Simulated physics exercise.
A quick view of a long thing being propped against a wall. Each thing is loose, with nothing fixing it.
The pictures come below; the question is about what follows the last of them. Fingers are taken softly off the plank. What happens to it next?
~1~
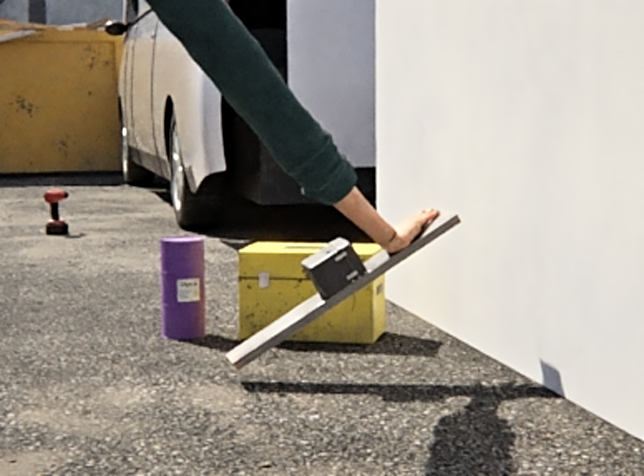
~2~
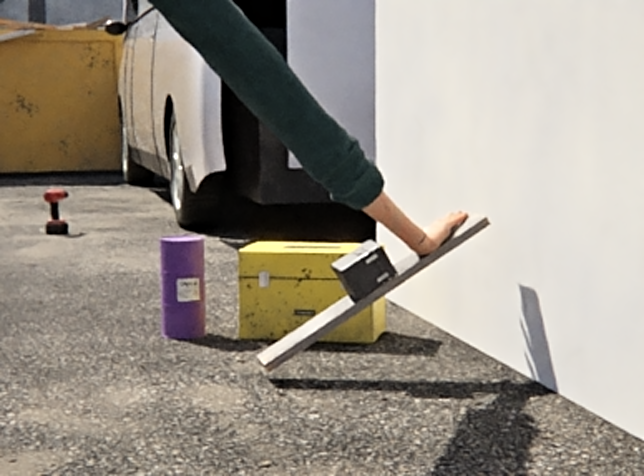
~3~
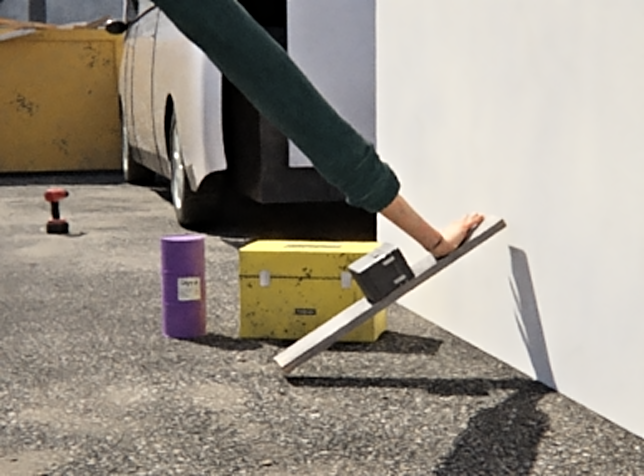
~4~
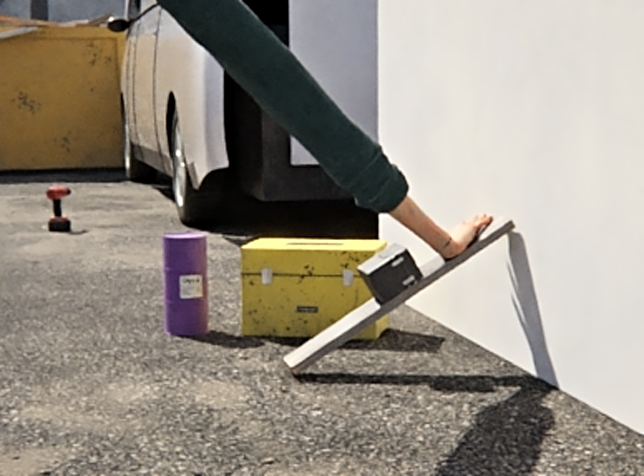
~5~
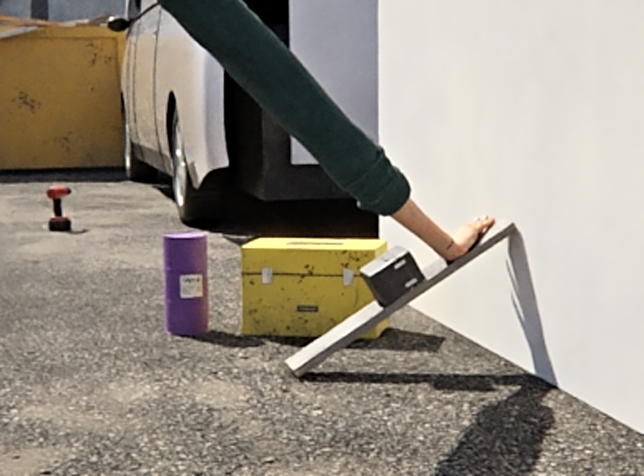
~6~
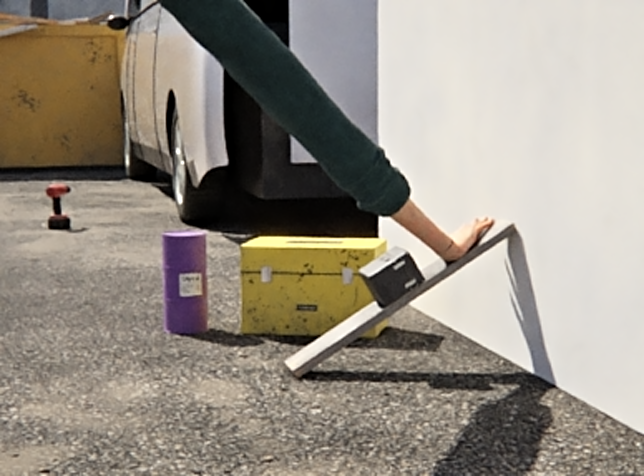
It settles lower.
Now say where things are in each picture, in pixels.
In the first frame, on its way; grey plank (344, 288); purple canister (183, 287).
In the second frame, on its way; grey plank (374, 290); purple canister (183, 287).
In the third frame, on its way; grey plank (391, 292); purple canister (184, 286).
In the fourth frame, on its way; grey plank (400, 293); purple canister (186, 284).
In the fifth frame, propped up under the hand; grey plank (401, 296); purple canister (186, 283).
In the sixth frame, propped up under the hand; grey plank (401, 296); purple canister (185, 282).
Then, 0.40 s after the last picture, grey plank leaning 25° more than when let go near (384, 351).
Then, 0.50 s after the last picture, grey plank leaning 30° more than when let go near (381, 351).
Then, 0.70 s after the last picture, grey plank leaning 31° more than when let go near (380, 364).
Then, 0.90 s after the last picture, grey plank leaning 30° more than when let go near (380, 360).
At rest, moved from the start, grey plank; the other 2 in place. Seen from the same camera at the end, grey plank near (380, 364). The plank gives way.
